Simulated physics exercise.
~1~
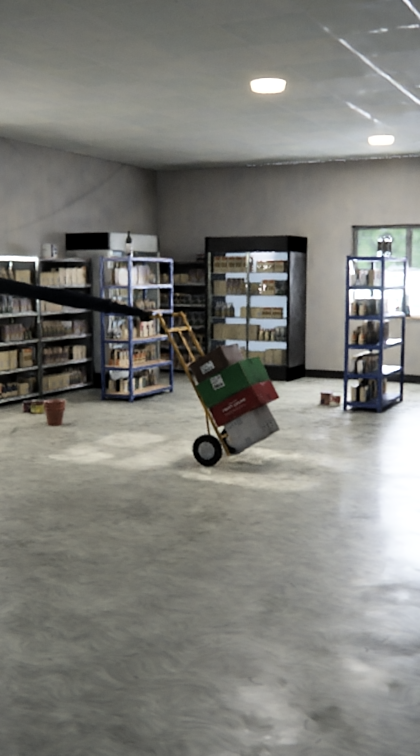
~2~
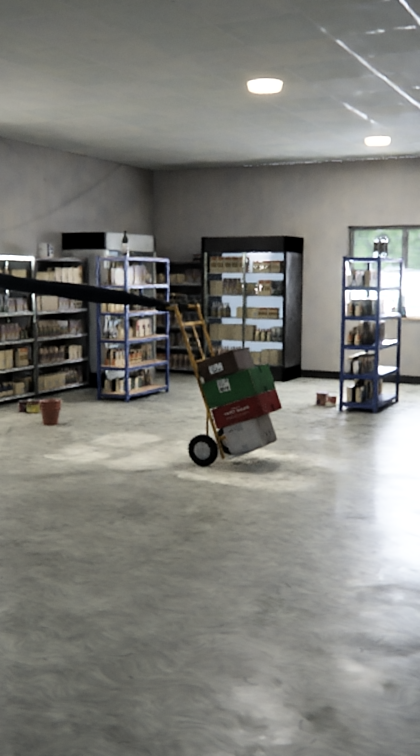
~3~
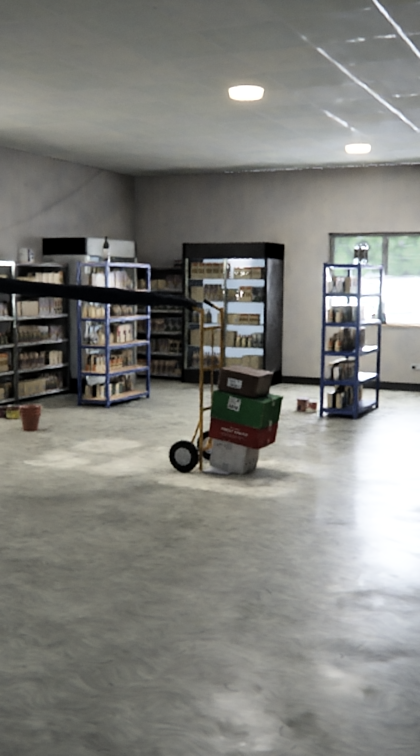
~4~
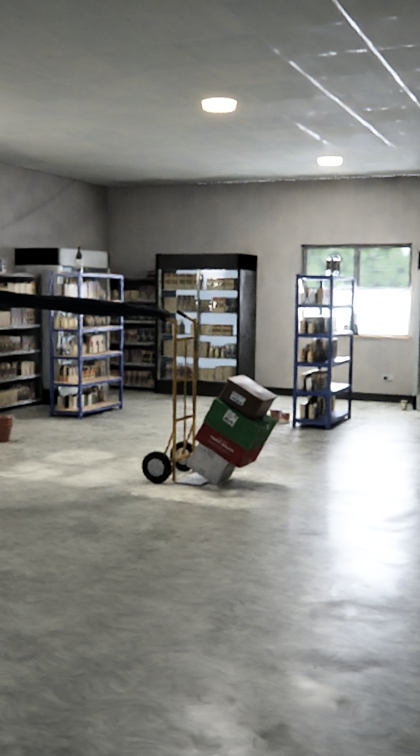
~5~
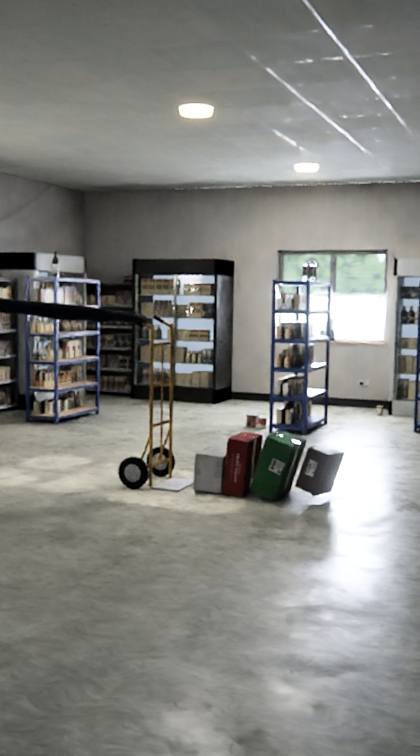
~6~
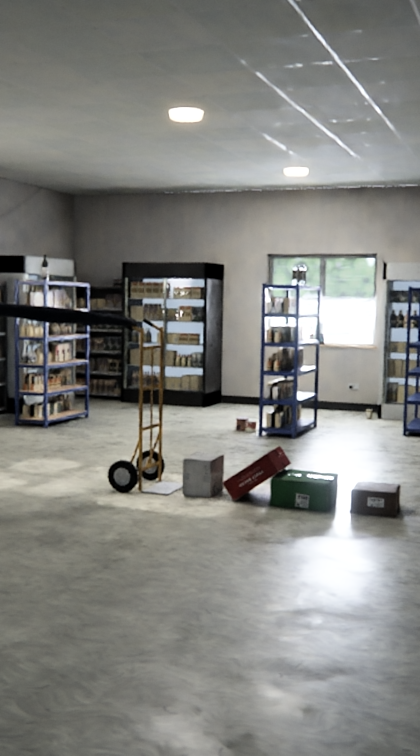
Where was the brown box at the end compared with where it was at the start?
At the start the brown box was on top of the stack on the tilted sack truck. By the end it lay on the floor to the right, the farthest of the four boxes from the truck.
In a concrete-floored room lined with shelves, a dark arm swung a tilted sack truck upright, and its four stacked boxes pitched off to the right. The red, green and brown ones ended up on the floor, while the white one lay toppled at the truck's base.
